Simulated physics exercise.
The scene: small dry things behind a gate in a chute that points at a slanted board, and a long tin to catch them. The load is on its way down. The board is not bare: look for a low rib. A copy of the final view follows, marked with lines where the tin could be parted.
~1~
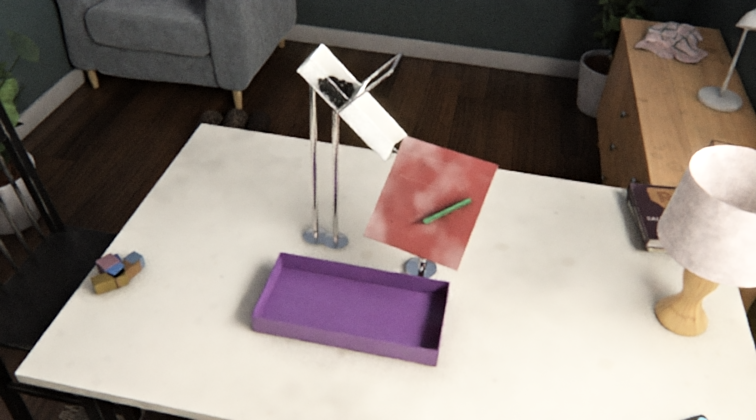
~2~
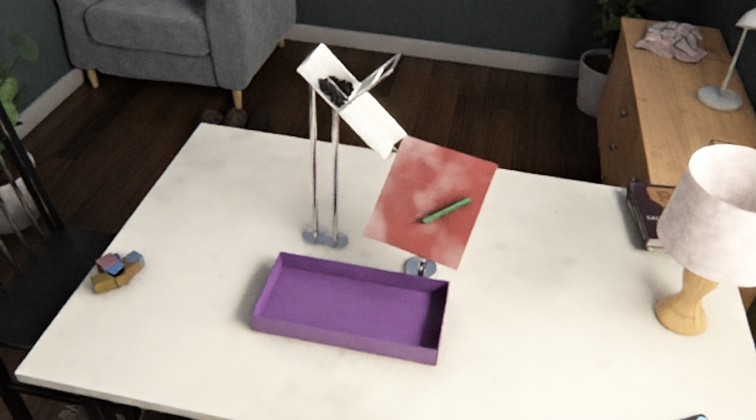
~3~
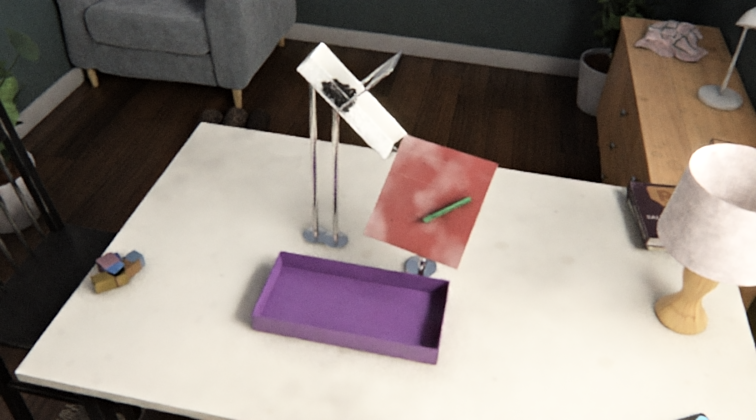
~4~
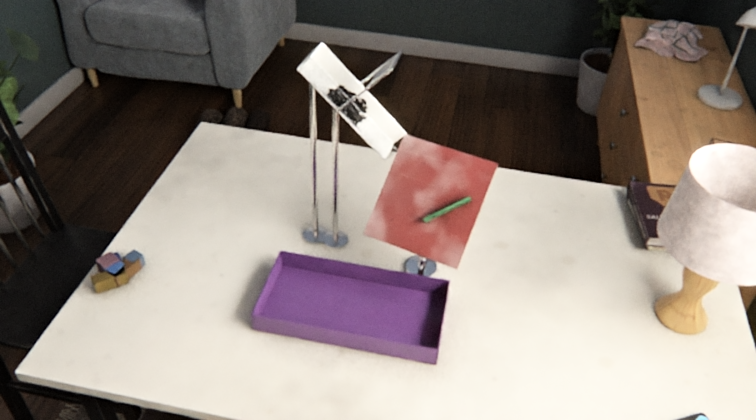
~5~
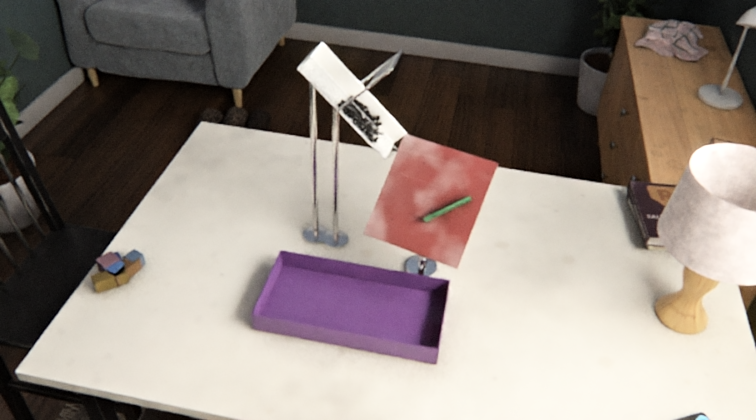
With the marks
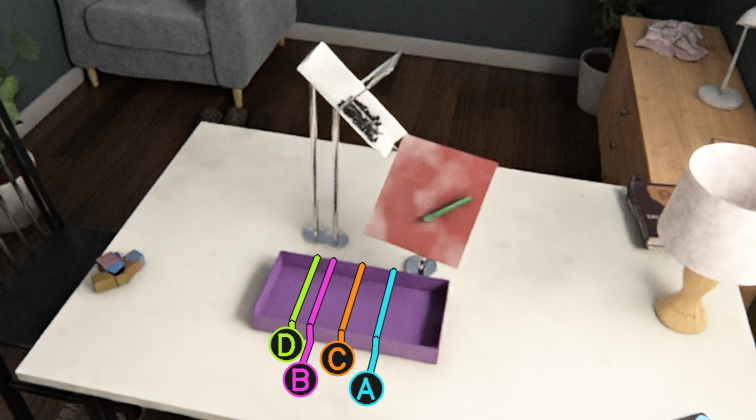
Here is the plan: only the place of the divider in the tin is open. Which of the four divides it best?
A works best here.
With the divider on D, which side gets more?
Right.
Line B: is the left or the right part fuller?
More lands on the right.
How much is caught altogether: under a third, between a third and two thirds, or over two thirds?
It is over two thirds.
On the marked copy, line A crosses the front rim at (376, 337); line B crosses the front rim at (310, 325); line C crosses the front rim at (341, 331); line D crosses the front rim at (292, 321).
With A, of what is caught, roughly half on the left of the divider, roughly half on the right.
With B, of what is caught, not one piece on the left of the divider, every piece on the right.
With C, of what is caught, not one piece on the left of the divider, every piece on the right.
With D, of what is caught, not one piece on the left of the divider, every piece on the right.
